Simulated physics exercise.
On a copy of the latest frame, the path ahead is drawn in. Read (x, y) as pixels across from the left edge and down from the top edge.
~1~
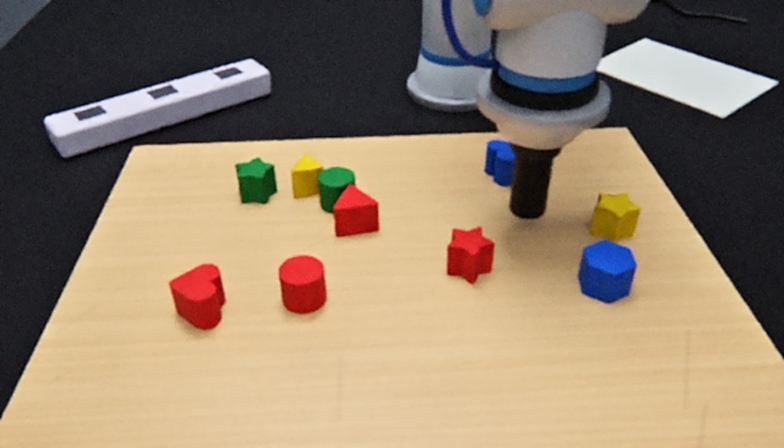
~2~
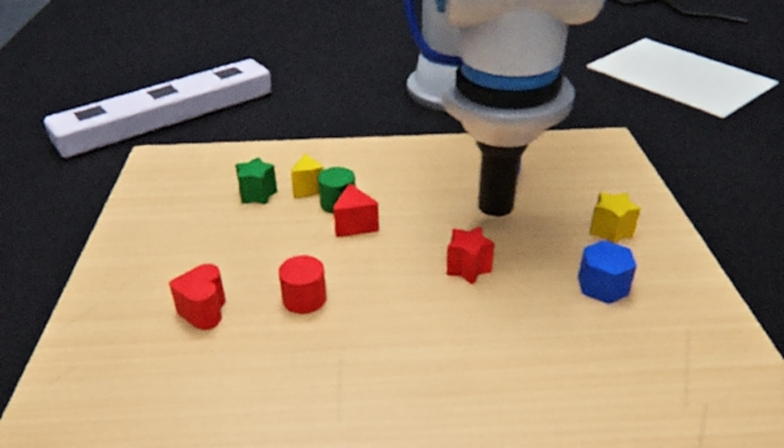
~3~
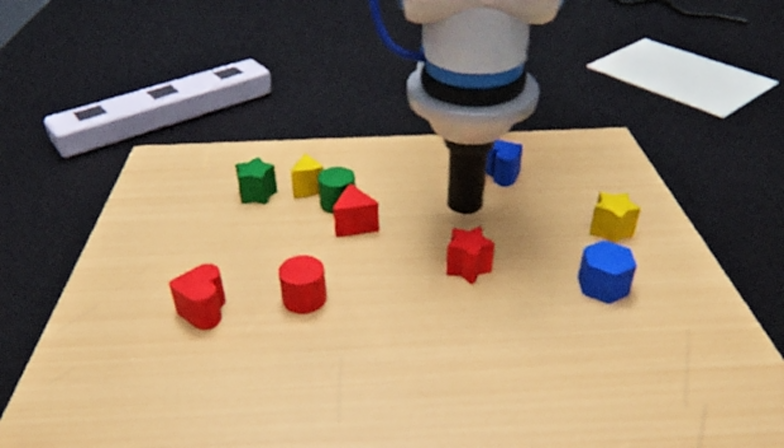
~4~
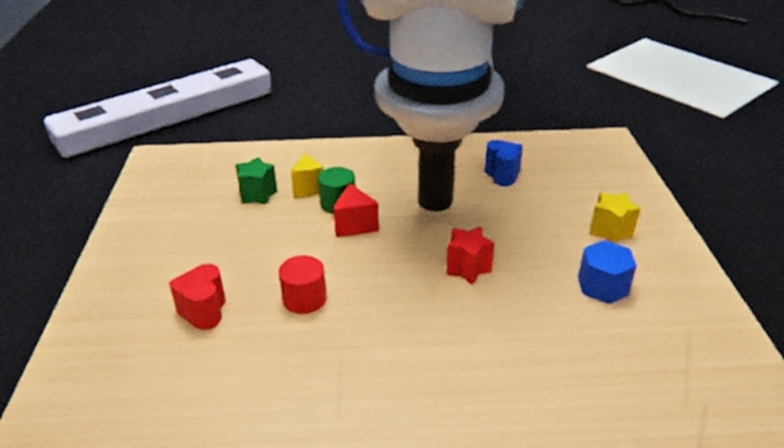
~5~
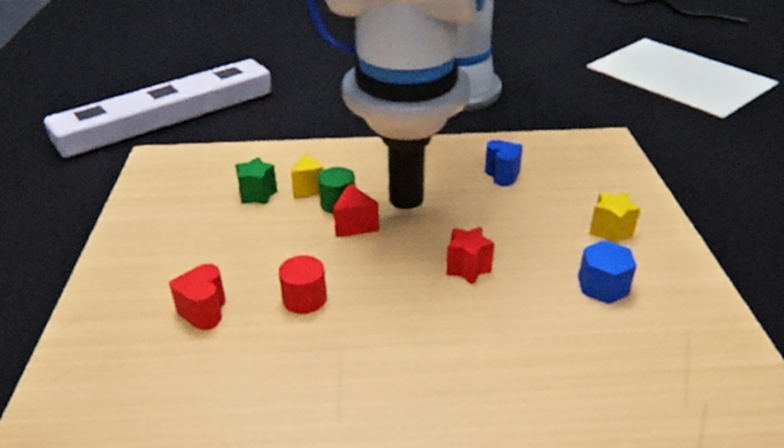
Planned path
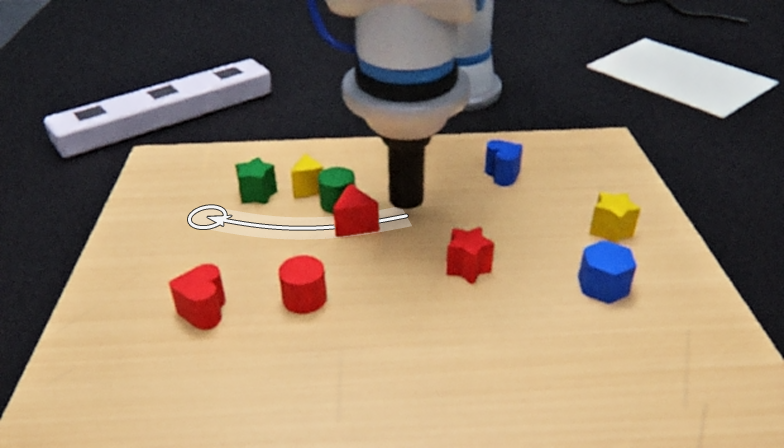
A robot arm's black post moves steadily left above a wooden board of still, colored blocks.
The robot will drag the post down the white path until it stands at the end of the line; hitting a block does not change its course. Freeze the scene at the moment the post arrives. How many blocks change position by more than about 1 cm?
My count: 1.
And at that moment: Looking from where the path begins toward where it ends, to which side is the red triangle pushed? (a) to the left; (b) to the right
I choose a.
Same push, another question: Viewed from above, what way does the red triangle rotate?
Prediction: Counterclockwise.
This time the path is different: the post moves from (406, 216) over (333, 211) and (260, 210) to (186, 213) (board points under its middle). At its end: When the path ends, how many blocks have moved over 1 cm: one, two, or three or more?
The number is three or more.
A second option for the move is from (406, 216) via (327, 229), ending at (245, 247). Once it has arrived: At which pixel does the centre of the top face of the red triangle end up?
Its top face will be centred at roughly (205, 224).
Path on the board, from (406, 216) via (339, 226) and (270, 227), ending at (207, 217).
On the path given first. One third of the way, post at (337, 210); red triangle at (303, 204), turned 20° clockwise.
Two thirds of the way, post at (268, 210); red triangle at (234, 210).
At the end, post at (204, 201); green circle in place; red triangle at (211, 213), turned 30° anticlockwise.
